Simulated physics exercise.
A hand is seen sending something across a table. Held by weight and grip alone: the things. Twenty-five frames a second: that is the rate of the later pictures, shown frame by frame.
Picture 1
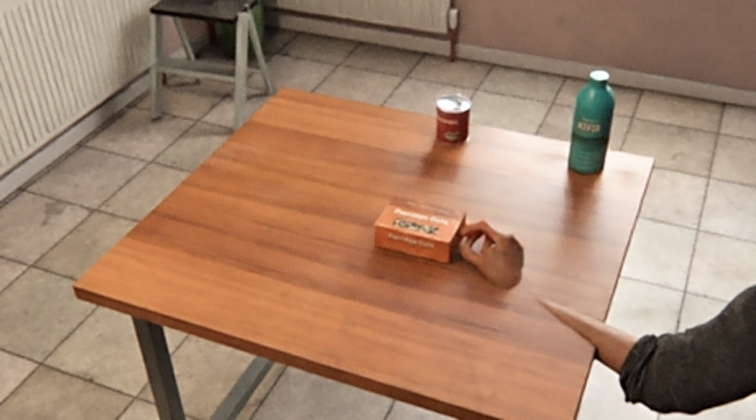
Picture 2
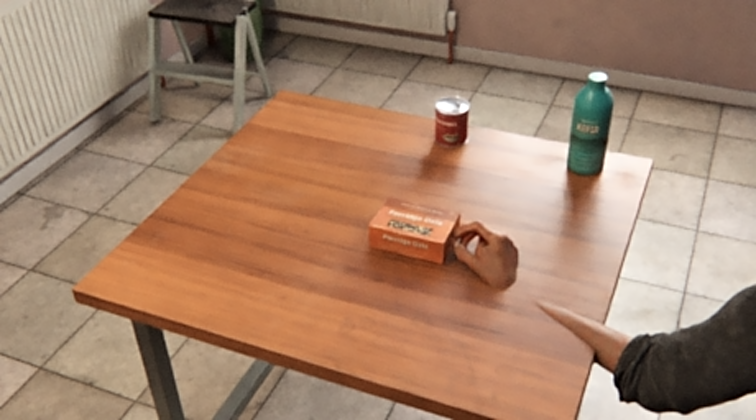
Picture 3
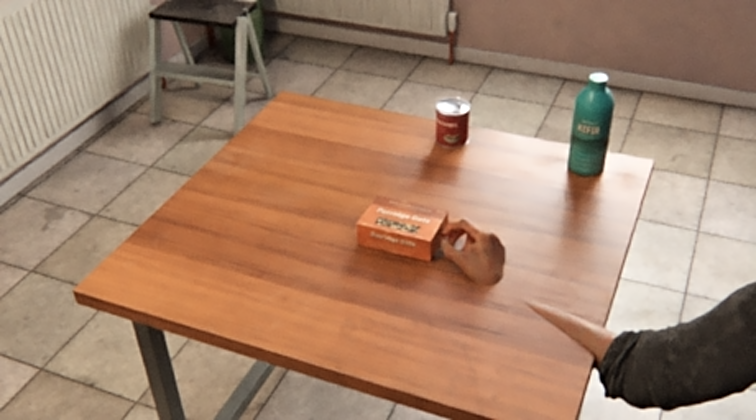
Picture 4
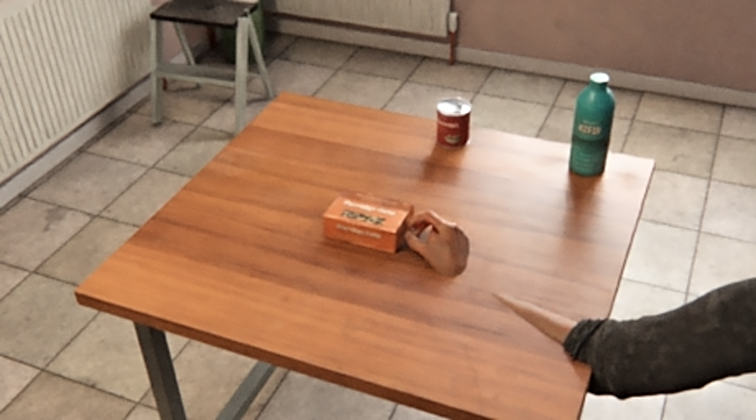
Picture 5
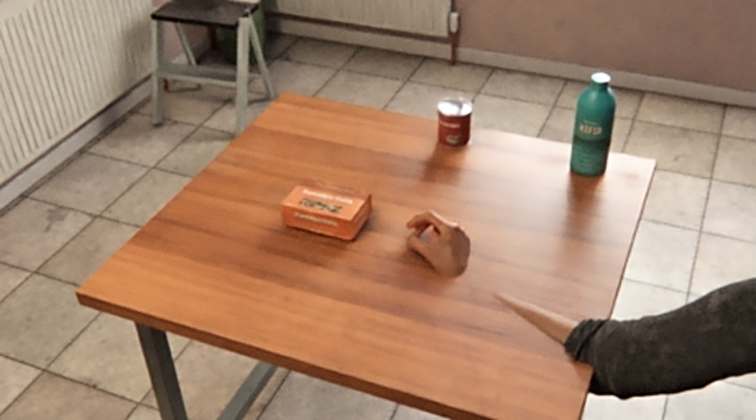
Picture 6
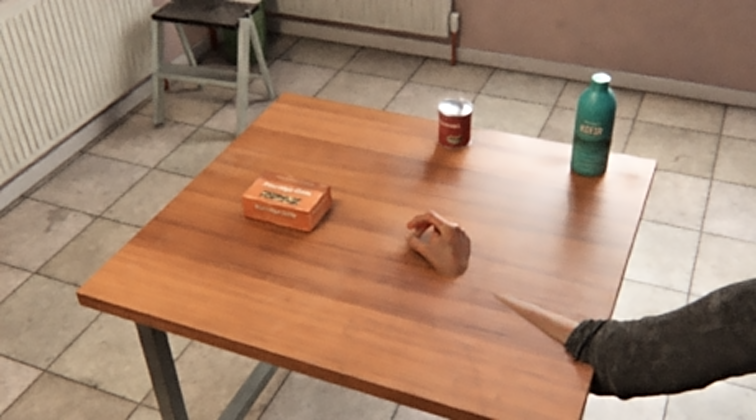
The clip opens on a wooden table with a red can and a green bottle near the back, as a hand at the right side of an orange packet pushes it slowly left. The hand then stays still near the middle while the packet slides on leftward, away from the fingers.
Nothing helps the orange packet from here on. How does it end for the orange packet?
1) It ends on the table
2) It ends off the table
Option 2: It ends off the table.
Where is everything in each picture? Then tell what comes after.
The first picture shows under the hand; orange packet (421, 229).
The second picture shows under the hand; orange packet (415, 230).
The third picture shows under the hand; orange packet (403, 228).
The fourth picture shows orange packet (369, 220).
The fifth picture shows orange packet (327, 208) moved about its own width.
The sixth picture shows orange packet (287, 200) moved about its own width.
Then, 0.10 s later than the last frame, orange packet moved well along near (201, 180).
Then, 0.30 s later than the last frame, orange packet now off the table.
Then, 0.40 s later than the last frame, things are still on the move.
Then, 0.50 s later than the last frame, as before.
When it is over, off the table, orange packet. End places, in pixels of the last picture, orange packet near (19, 339).
